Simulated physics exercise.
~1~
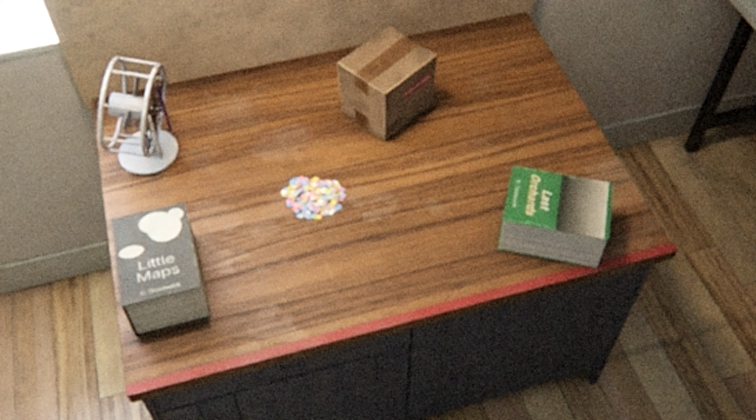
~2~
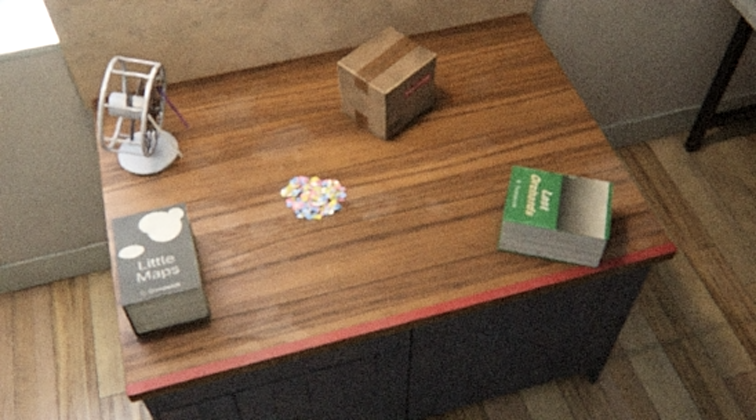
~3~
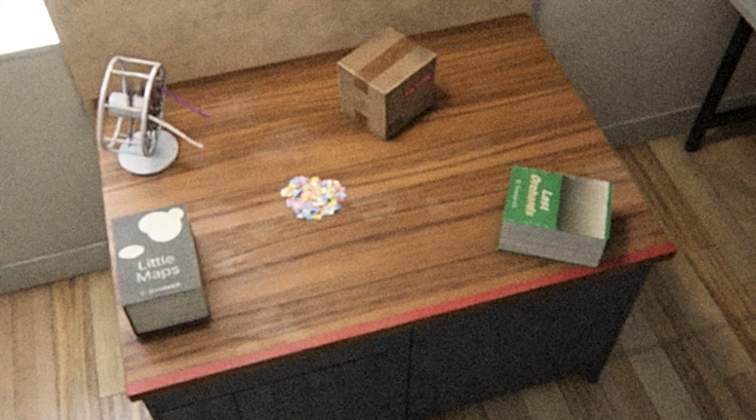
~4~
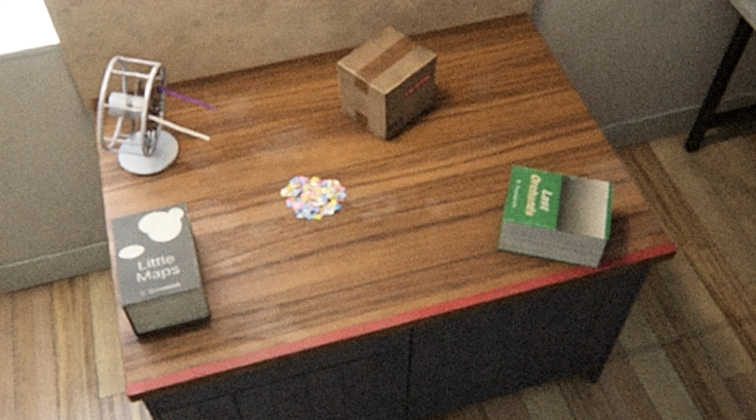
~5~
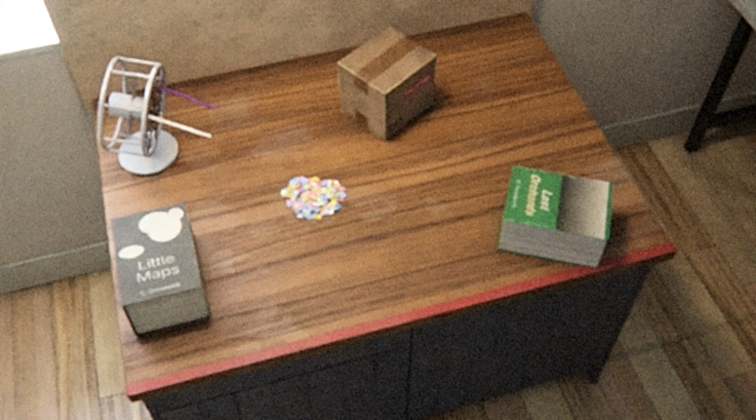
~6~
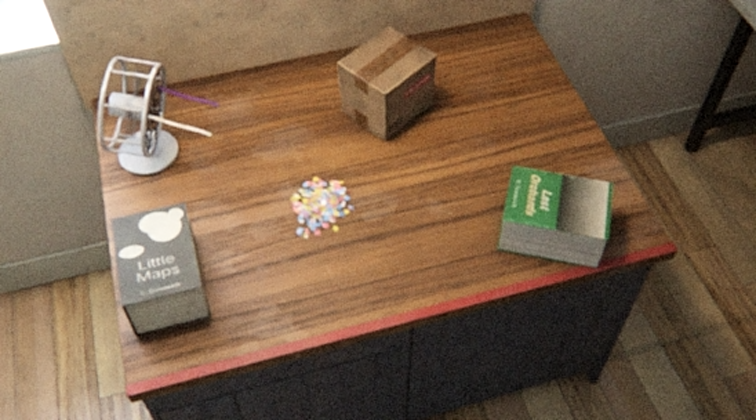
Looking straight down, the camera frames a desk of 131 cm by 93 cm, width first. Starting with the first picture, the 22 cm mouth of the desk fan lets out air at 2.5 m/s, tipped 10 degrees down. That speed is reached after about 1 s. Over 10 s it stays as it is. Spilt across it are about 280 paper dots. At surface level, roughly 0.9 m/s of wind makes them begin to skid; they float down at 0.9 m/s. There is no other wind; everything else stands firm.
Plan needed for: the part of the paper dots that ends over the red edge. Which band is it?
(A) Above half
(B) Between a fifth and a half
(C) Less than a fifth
A, above half.
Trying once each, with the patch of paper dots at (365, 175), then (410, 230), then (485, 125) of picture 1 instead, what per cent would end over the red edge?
Results, one try each: 40 %, 100 %, 0 %.
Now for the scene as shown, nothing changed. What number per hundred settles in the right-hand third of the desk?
Something close to 0 % ends up there.
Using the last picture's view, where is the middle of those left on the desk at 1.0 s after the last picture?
Their middle sits roughly at (404, 306) in the last view.
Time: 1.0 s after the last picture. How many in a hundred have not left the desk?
I'd say some 20 % at that moment.
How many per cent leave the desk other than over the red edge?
That lands at some 0 %.
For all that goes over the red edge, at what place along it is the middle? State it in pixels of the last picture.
Around (466, 307).
Then, 1.0 s after the last picture, 34 % are on the move or not yet settled, 80 % are over the red edge; the middle of those still in play is near (404, 306).
Then, 2.2 s after the last picture, 18 % are on the move or not yet settled, 82 % are over the red edge; the middle of those still in play is near (405, 307).
Then, 4.6 s after the last picture, 14 % are on the move or not yet settled, 85 % are over the red edge.
Then, 9.1 s after the last picture, at the end, 89 % are over the red edge.
